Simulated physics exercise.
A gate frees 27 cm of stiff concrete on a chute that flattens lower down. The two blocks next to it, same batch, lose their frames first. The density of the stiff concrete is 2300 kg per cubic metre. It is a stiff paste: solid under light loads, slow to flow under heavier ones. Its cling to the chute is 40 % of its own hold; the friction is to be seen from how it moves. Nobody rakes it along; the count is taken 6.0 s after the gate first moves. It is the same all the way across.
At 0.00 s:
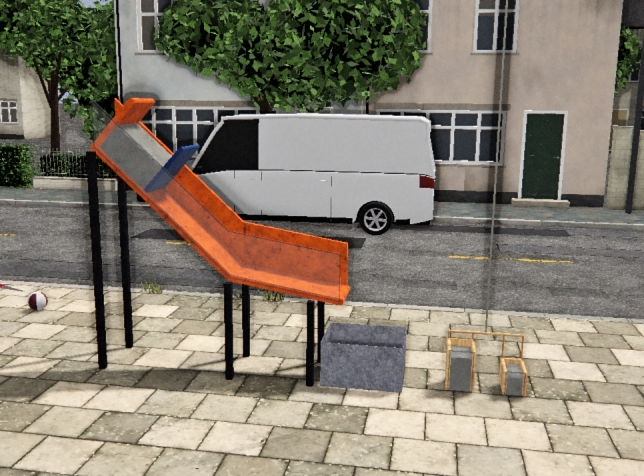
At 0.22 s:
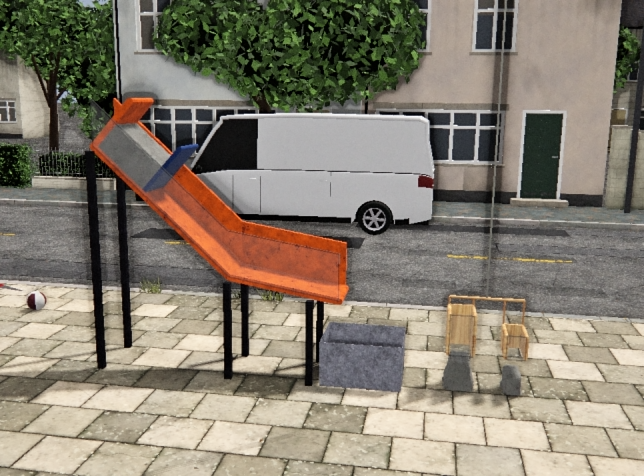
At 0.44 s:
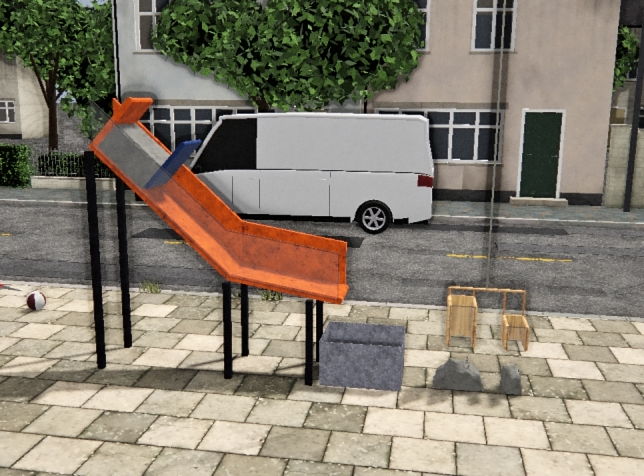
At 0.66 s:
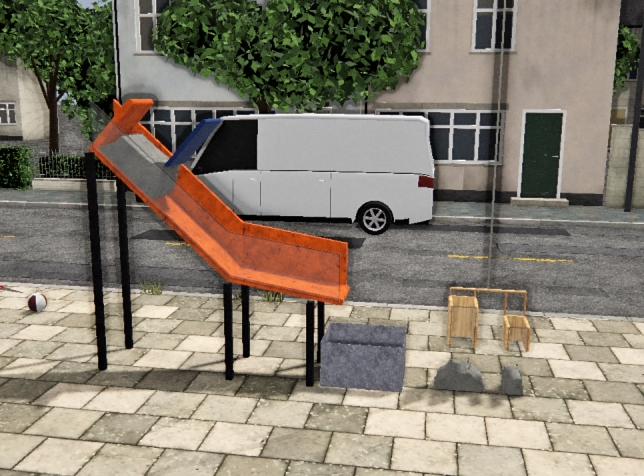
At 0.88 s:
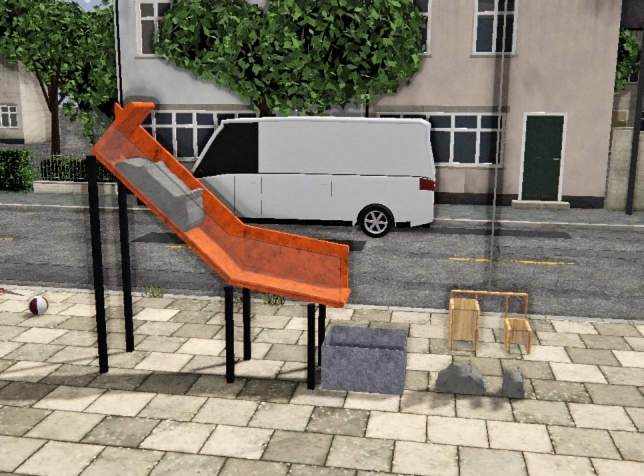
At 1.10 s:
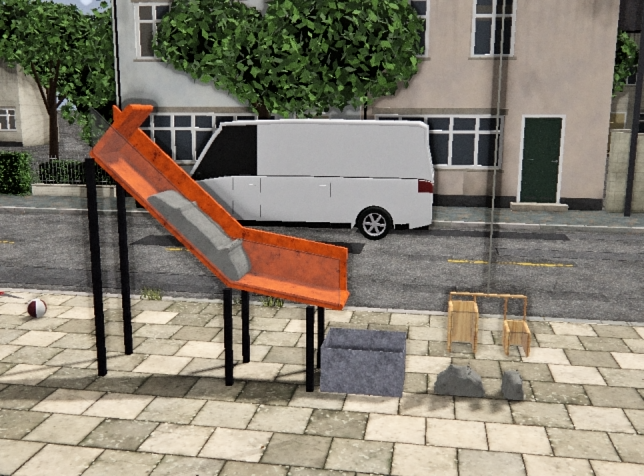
Paved roadside with wooden moulds lifting off two grey blocks that slump, then a blue gate rising and grey concrete sliding down an orange chute.
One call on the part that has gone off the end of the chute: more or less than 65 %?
It comes out more than 65 %.
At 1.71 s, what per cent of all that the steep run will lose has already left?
Some 100 per cent.
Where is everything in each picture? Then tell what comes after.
Foremost bit of the stiff concrete at (160, 166); block heights 30 cm, 17 cm (left to right), in the first frame.
Foremost bit of the stiff concrete at (159, 165); block heights 26 cm, 16 cm (left to right), in the second frame.
Foremost bit of the stiff concrete at (159, 165); block heights 18 cm, 16 cm (left to right), in the third frame.
Foremost bit of the stiff concrete at (164, 165); block heights 18 cm, 15 cm (left to right), in the fourth frame.
Foremost bit of the stiff concrete at (188, 216); block heights 18 cm, 15 cm (left to right), in the fifth frame.
Foremost bit of the stiff concrete at (239, 276); block heights 18 cm, 15 cm (left to right), in the sixth frame.
After 1.71 s, none is on the steep run, 74 % on the flatter one and 26 % past the end.
After 2.44 s, none is on the steep run, none on the flatter one and 100 % past the end.
After 3.16 s, none is on the steep run, none on the flatter one and 100 % past the end.
After 3.89 s, none is on the steep run, none on the flatter one and 100 % past the end.
After 6.38 s, none is on the steep run, none on the flatter one and 100 % past the end.
